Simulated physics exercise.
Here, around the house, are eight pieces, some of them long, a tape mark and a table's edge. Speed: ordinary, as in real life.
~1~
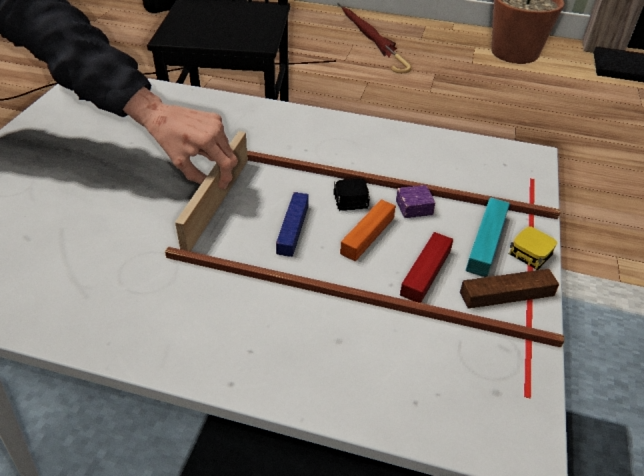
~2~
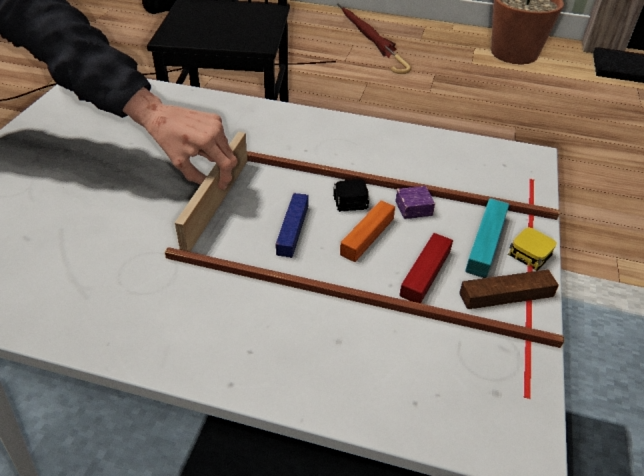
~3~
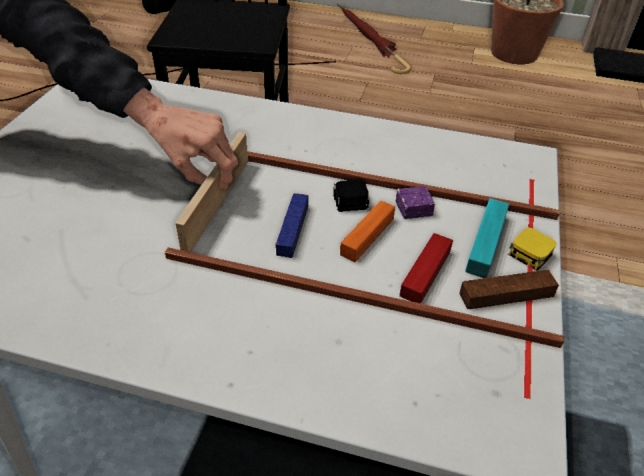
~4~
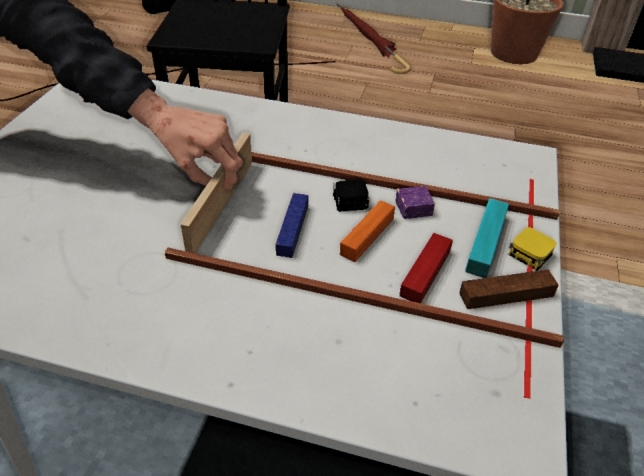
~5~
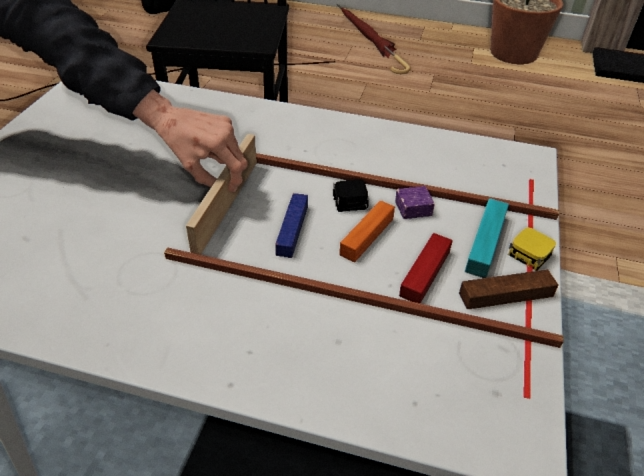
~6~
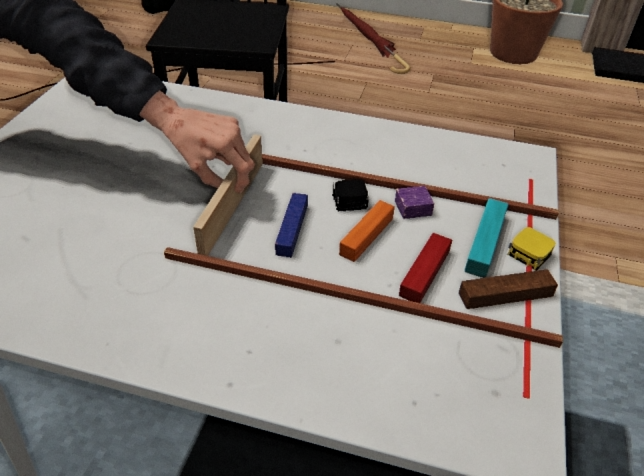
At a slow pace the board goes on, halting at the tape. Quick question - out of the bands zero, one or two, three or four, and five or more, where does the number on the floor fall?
The band is five or more.
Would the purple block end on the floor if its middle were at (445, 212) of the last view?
Lab note: It goes off the edge.
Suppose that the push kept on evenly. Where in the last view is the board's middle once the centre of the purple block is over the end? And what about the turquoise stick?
When the purple block crosses, the middle is near (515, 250); when the turquoise stick crosses, near (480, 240).
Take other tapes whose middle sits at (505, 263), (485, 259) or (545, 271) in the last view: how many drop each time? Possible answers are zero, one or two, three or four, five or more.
Number fallen at each tape, in order - three or four, 3 or 4, more than four.
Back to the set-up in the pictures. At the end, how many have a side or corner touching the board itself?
Counting them up gives 2.
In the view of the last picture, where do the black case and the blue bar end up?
Black case: (548, 237); blue bar: (540, 276).
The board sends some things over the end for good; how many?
The answer: 6 exactly.
Soon after, none off yet; yellow case at rest near (532, 249); brown bar at rest near (508, 289); turquoise stick at rest near (487, 236).
After that, none off yet; yellow case moving near (538, 249); brown bar displaced a little near (523, 292); turquoise stick displaced a little near (506, 240).
In the end, the number that fall off is five or more; gone, orange stick, purple block, red stick, turquoise stick, brown bar and yellow case.
